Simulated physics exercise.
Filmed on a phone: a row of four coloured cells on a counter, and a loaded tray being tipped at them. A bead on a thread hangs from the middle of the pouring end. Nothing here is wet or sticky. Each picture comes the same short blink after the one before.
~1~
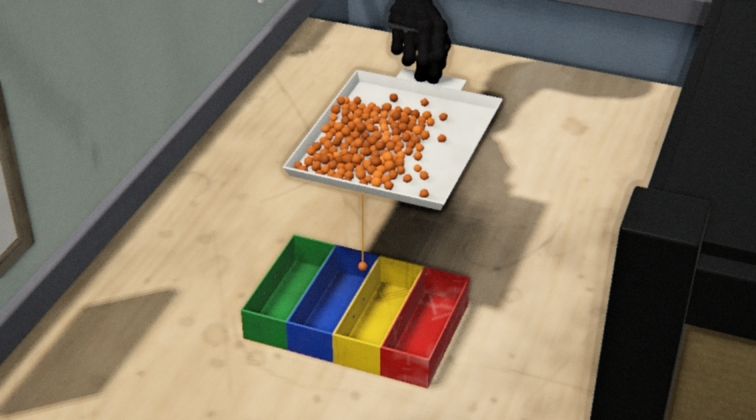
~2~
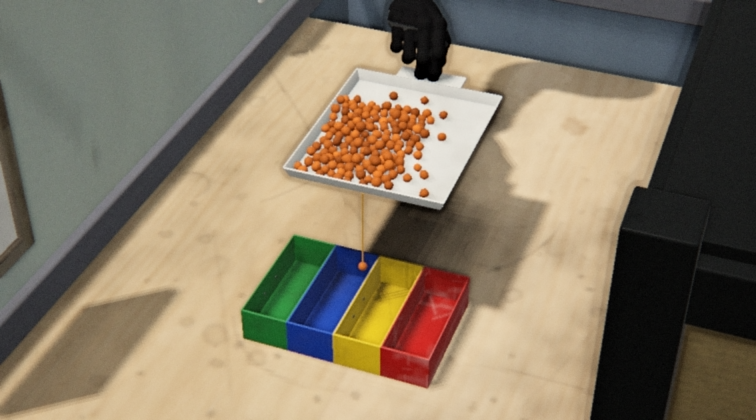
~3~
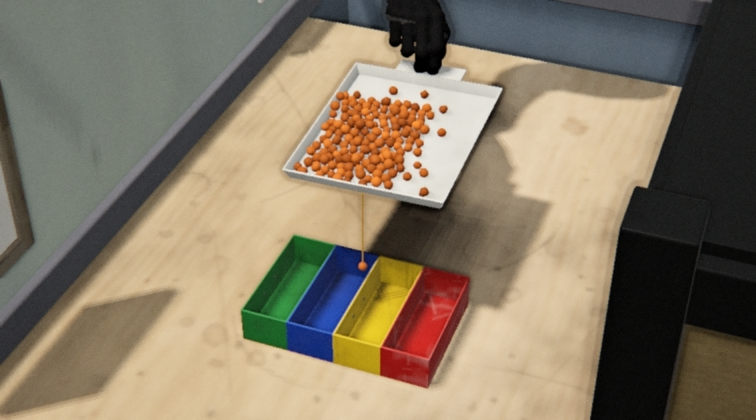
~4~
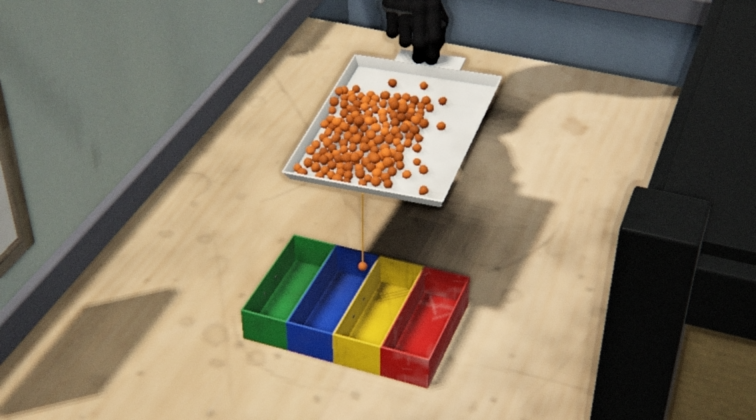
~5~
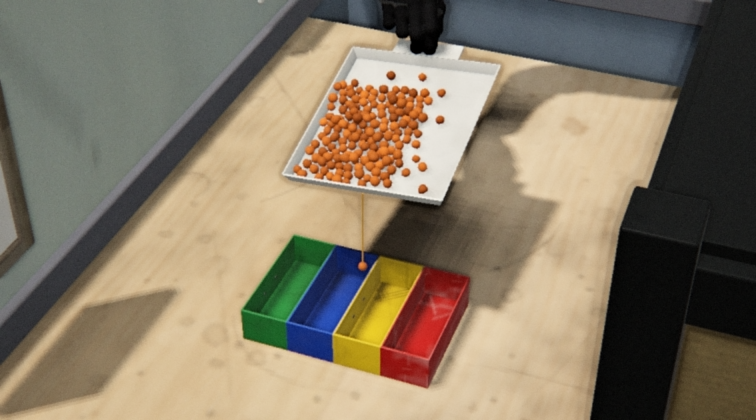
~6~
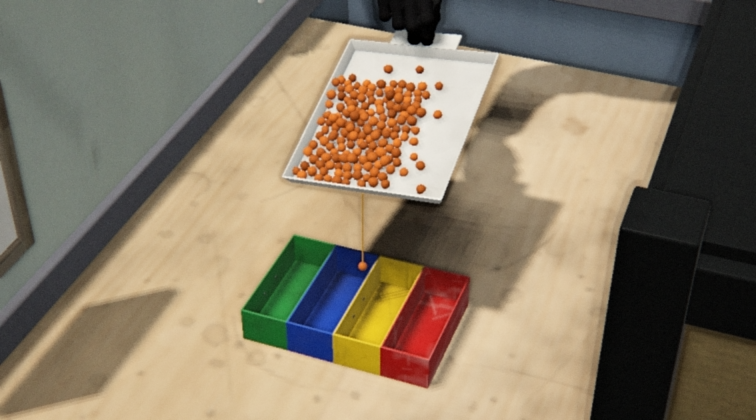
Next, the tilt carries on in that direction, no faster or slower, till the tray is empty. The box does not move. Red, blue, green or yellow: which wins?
It favours the green compartment.
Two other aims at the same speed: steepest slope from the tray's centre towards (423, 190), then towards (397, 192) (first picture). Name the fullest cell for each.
In turn: The red one; the cell in red.
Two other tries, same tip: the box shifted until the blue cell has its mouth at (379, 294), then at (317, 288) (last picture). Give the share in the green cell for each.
In turn 20 and 50 in a hundred.
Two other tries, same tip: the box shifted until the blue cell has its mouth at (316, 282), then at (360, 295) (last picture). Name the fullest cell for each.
First the green cell, then green.
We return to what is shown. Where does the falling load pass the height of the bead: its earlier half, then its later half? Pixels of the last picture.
The first part at (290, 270); the rest at (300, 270).
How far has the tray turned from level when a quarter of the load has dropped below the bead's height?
Near 80 degrees.
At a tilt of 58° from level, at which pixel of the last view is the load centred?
At about (336, 142).
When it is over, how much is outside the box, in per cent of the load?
Near 20 %.
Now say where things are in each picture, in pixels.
In the first frame, corners of the pouring end (289, 166) and (440, 200), level; middle of the load (371, 141), coated peanuts; bead on its thread (363, 266); green cell (265, 327); blue cell (310, 339); yellow cell (357, 352); red cell (405, 365).
In the second frame, corners of the pouring end (289, 166) and (440, 199), level; middle of the load (371, 140).
In the third frame, corners of the pouring end (289, 167) and (440, 198), tipped barely, lowest at the left corner; middle of the load (371, 138).
In the fourth frame, corners of the pouring end (289, 170) and (439, 197), tipped a little, lowest at the left corner; middle of the load (370, 134).
In the fifth frame, corners of the pouring end (288, 172) and (438, 196), tipped a little, lowest at the left corner; middle of the load (369, 131).
In the sixth frame, corners of the pouring end (288, 174) and (437, 195), tipped clearly, lowest at the left corner; middle of the load (367, 128); green cell (265, 327); blue cell (310, 339); yellow cell (357, 352); red cell (405, 365).
Just after the last frame, tray tipped steeply; almost all on the tray; just a few in the green cell; just a few falling or outside the box.
A moment on, tray tipped right over; about a tenth on the tray; roughly a third in the green cell; about a tenth in the blue cell; about a tenth in the yellow cell; roughly a third falling or outside the box.
Further on, tray tipped past a quarter turn; roughly half in the green cell; roughly a quarter in the blue cell; about a tenth in the yellow cell; roughly a quarter falling or outside the box.
When it is over, tray tipped past a quarter turn; roughly half in the green cell; roughly a quarter in the blue cell; about a tenth in the yellow cell; not one in the red cell; roughly a quarter outside the box.
